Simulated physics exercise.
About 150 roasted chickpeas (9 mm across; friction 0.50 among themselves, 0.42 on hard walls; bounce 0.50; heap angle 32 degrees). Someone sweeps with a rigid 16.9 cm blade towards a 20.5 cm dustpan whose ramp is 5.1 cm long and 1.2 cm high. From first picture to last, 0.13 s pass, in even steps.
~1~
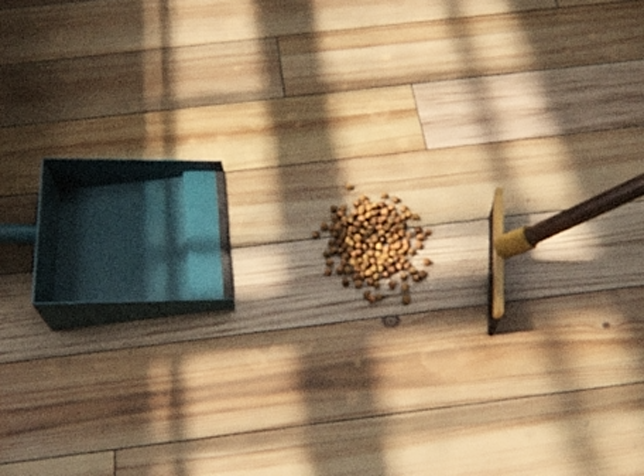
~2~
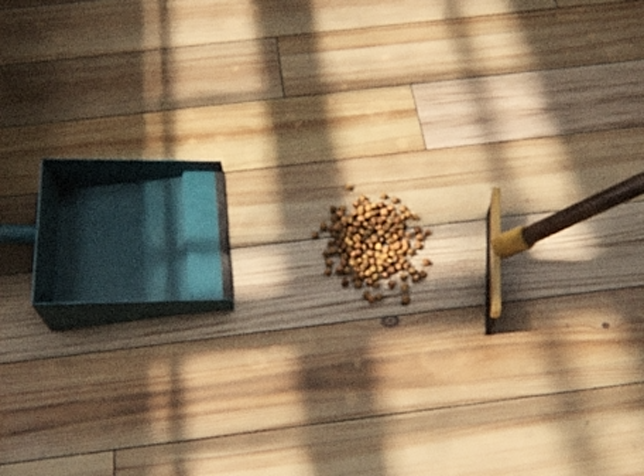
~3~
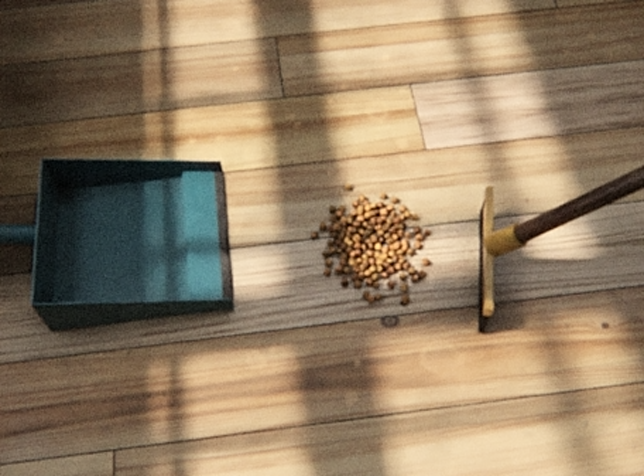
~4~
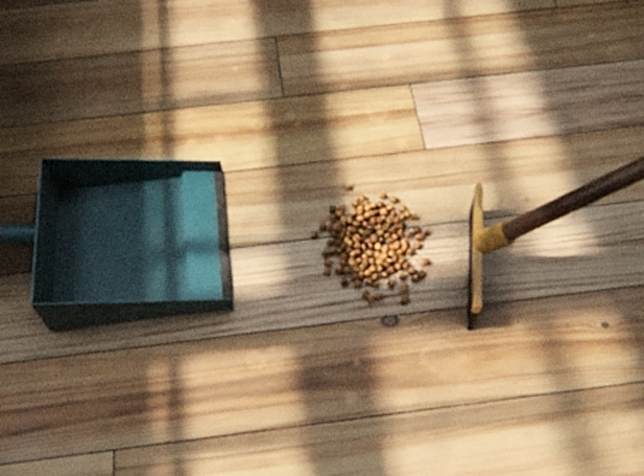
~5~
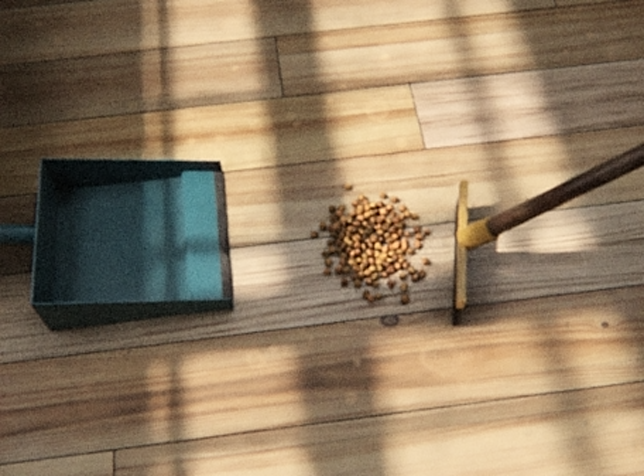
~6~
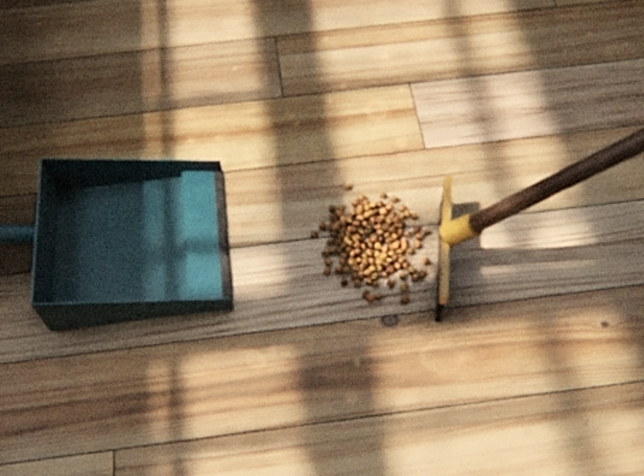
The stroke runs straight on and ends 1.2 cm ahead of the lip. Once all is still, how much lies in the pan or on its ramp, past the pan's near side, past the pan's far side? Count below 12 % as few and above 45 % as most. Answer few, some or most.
Pan: Some, near side: Few, far side: Some.
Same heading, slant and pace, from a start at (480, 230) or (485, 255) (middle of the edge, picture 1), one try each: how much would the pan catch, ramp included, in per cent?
Some 25 and 25 per cent.
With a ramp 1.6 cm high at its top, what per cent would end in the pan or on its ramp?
Then about 25 per cent.
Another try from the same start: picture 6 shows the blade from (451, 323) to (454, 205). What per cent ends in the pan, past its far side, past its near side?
Pan 0, far 0, near 15.
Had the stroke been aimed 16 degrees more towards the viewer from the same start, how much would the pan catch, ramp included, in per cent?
Then about 15 per cent.
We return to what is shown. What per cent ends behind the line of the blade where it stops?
About 10 per cent.
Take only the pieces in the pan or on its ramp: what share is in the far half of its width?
Some 70 per cent.
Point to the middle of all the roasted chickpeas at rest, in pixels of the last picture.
Near (229, 204).
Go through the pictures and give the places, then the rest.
The first picture shows blade from (498, 313) to (498, 196), moved 0.0 cm, 0 of the pieces shifted so far; middle of the pieces at (369, 242); pan at (127, 248).
The second picture shows blade from (495, 312) to (495, 195), moved 0.3 cm, 0 of the pieces shifted so far; middle of the pieces at (369, 242).
The third picture shows blade from (488, 311) to (488, 194), moved 1.1 cm, 0 of the pieces shifted so far; middle of the pieces at (368, 242).
The fourth picture shows blade from (477, 308) to (478, 191), moved 2.3 cm, 0 of the pieces shifted so far; middle of the pieces at (368, 242).
The fifth picture shows blade from (461, 303) to (463, 188), moved 4.2 cm, 0 of the pieces shifted so far; middle of the pieces at (368, 241).
The sixth picture shows blade from (443, 299) to (447, 184), moved 6.2 cm, 0 of the pieces shifted so far; middle of the pieces at (368, 241); pan at (126, 248).
Then, 0.18 s after the last picture, middle of the blade 14 cm from the lip; 0 % over the lip, far side 0 %, near side 5 %.
Then, 0.30 s after the last picture, middle of the blade 6 cm from the lip; 0 % over the lip, far side 5 %, near side 5 %.
Then, 0.55 s after the last picture, middle of the blade 3 cm from the lip; 35 % over the lip, far side 15 %, near side 5 %.
In the end, pan 30 %, near side 5 %, far side 15 %, in front of the lip or behind the blade 45 %.
